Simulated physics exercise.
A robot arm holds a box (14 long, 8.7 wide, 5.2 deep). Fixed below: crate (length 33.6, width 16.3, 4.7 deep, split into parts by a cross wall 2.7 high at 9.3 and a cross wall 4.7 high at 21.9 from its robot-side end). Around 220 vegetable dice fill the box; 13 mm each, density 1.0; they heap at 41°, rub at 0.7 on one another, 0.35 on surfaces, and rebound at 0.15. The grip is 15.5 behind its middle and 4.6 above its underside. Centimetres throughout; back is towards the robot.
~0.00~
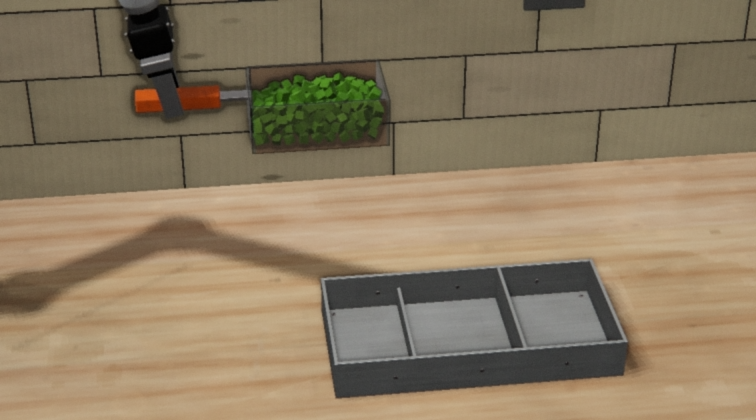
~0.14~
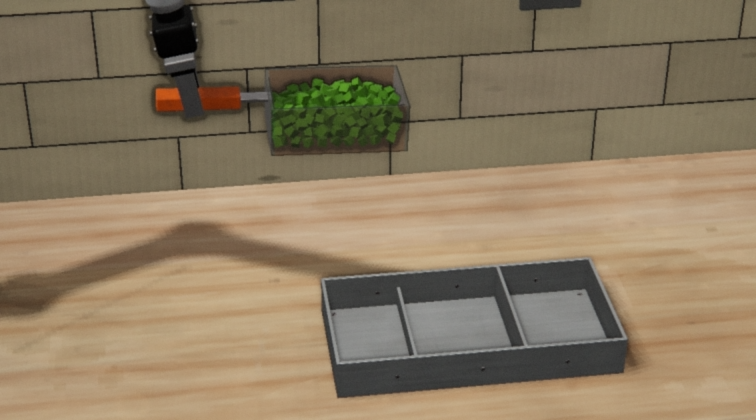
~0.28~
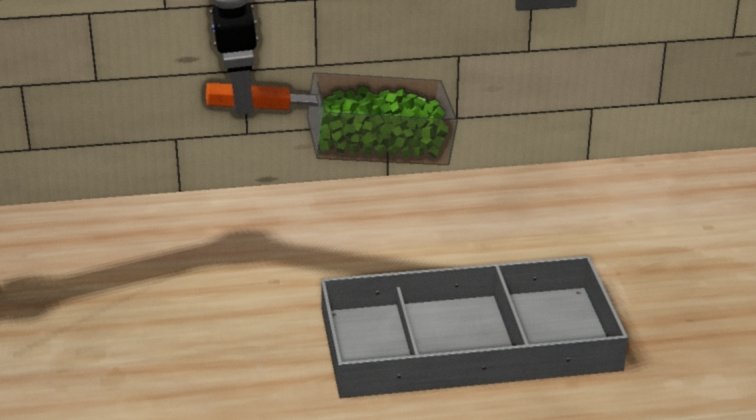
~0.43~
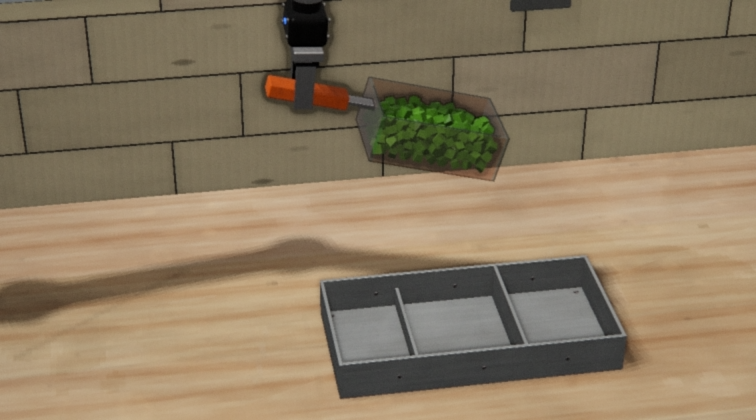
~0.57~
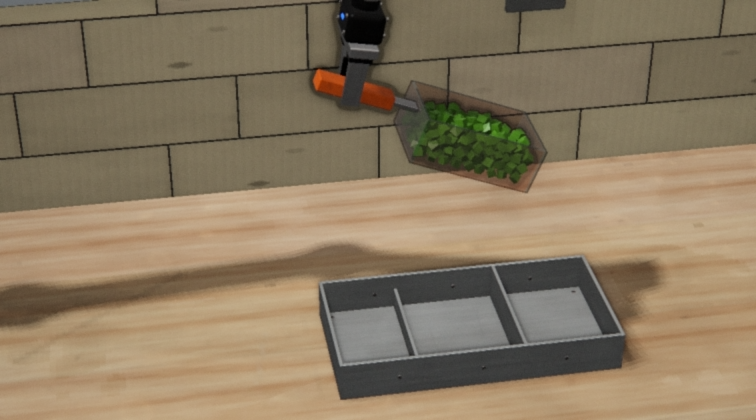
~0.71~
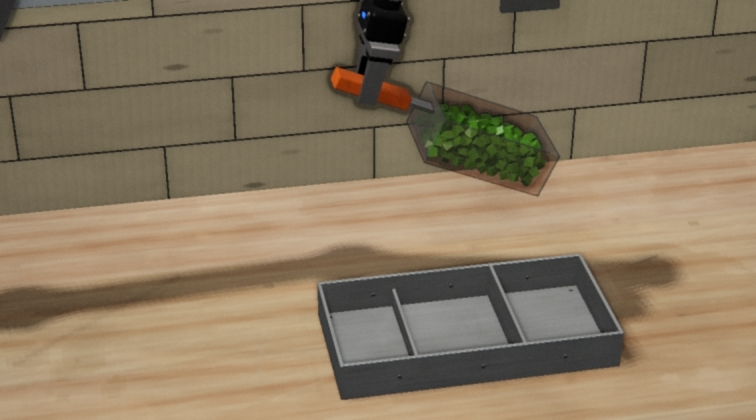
Robot arm carrying a clear scoop of green vegetable dice rightward above a divided gray tray, gradually tilting the scoop forward.
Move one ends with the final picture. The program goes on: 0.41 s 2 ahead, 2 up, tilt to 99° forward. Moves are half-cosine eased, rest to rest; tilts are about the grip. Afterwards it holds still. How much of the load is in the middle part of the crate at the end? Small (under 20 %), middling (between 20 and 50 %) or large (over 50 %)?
A middling share, between 20 and 50 %, ends in the middle part of the crate.
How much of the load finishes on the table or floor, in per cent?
Roughly 0 per cent.
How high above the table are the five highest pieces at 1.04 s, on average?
About 30 cm.
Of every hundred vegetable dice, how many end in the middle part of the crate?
Some 35 per cent.
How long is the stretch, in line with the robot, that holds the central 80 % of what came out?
About 12 cm.
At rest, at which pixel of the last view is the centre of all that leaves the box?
Around (402, 345).
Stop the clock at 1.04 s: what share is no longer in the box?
About 5 per cent by then.
After 0.87 s, tilted 50° forward, highest piece 29 above the table; 220 in the box.
After 1.04 s, tilted 92° forward, highest piece 29 above the table; 212 in the box, 3 in the middle part, 5 in flight or on a rim.
After 1.32 s, tilted 99° forward, highest piece 26 above the table; 172 in the box, 19 in the robot-side part, 4 in the middle part, 25 in flight or on a rim.
After 2.37 s, tilted 99° forward, highest piece 21 above the table; 88 in the robot-side part, 74 in the middle part, 57 in the box, 1 on the table or floor.
In the end, 88 in the robot-side part, 74 in the middle part, 57 in the box, 1 on the table or floor. That is 34 % in the middle part of the crate.
